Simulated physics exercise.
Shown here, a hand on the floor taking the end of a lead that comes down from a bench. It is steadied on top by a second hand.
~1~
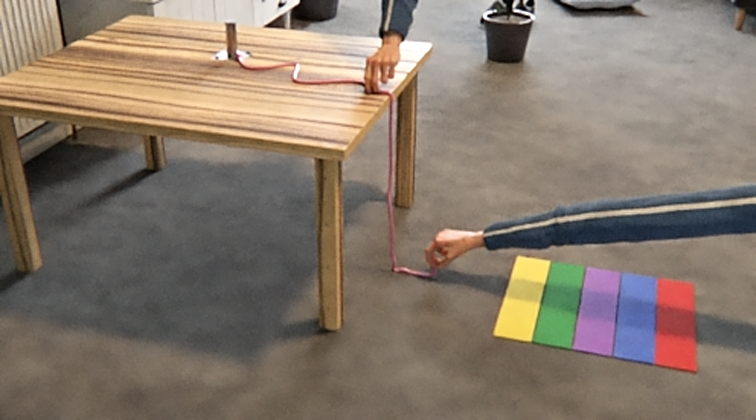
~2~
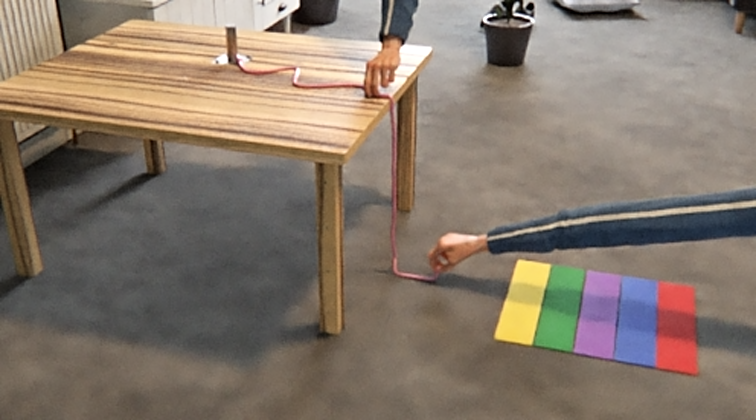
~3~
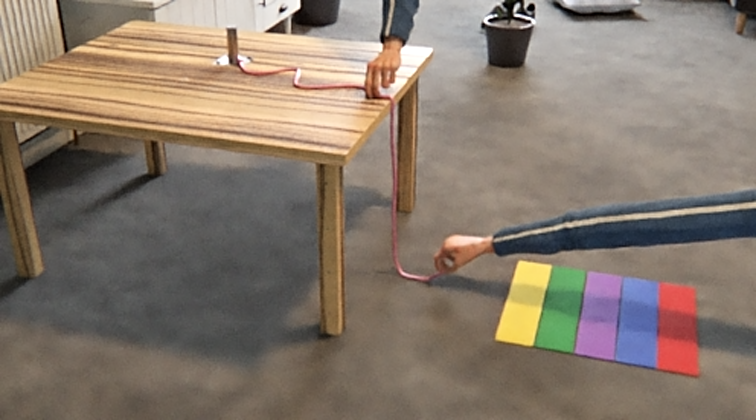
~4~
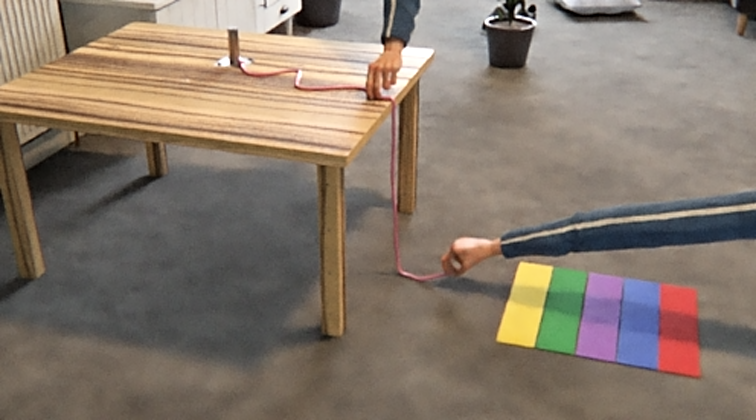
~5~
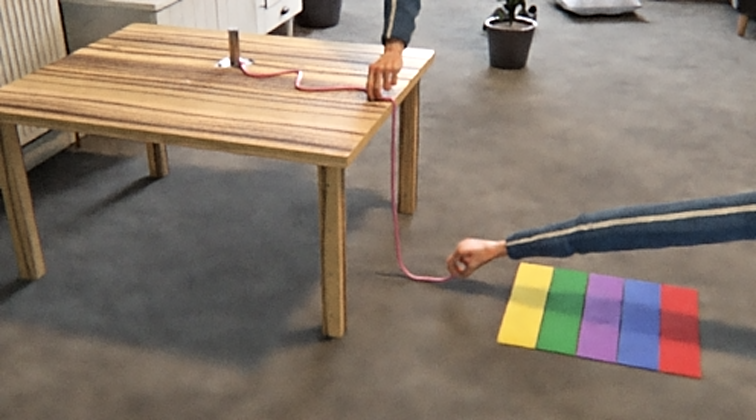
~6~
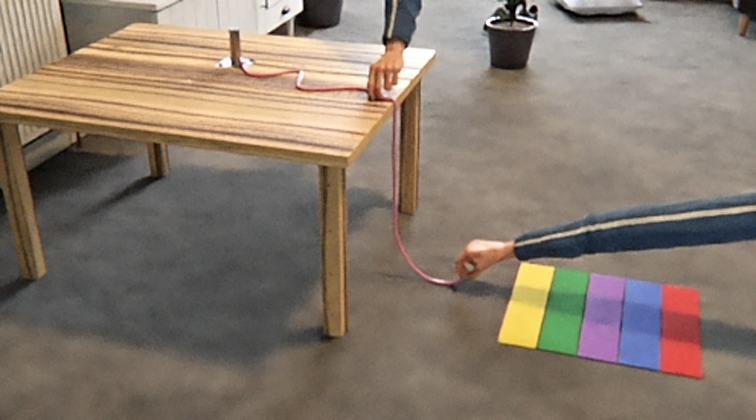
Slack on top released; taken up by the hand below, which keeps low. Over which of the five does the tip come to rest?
Over the blue one.
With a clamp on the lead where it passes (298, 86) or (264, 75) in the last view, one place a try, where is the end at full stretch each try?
Roughly (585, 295) and (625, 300).
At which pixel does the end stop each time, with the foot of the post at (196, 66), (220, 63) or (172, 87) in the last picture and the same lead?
Try by try, about (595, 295), (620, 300) and (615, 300).
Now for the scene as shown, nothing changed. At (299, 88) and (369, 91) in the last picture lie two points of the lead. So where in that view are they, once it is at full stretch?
Final spots: (352, 87), then (416, 113).
Early on, end near (570, 293); over green.
Midway, end near (616, 300); over purple.
At the end of the slack, end near (644, 305); over blue. The blue one.
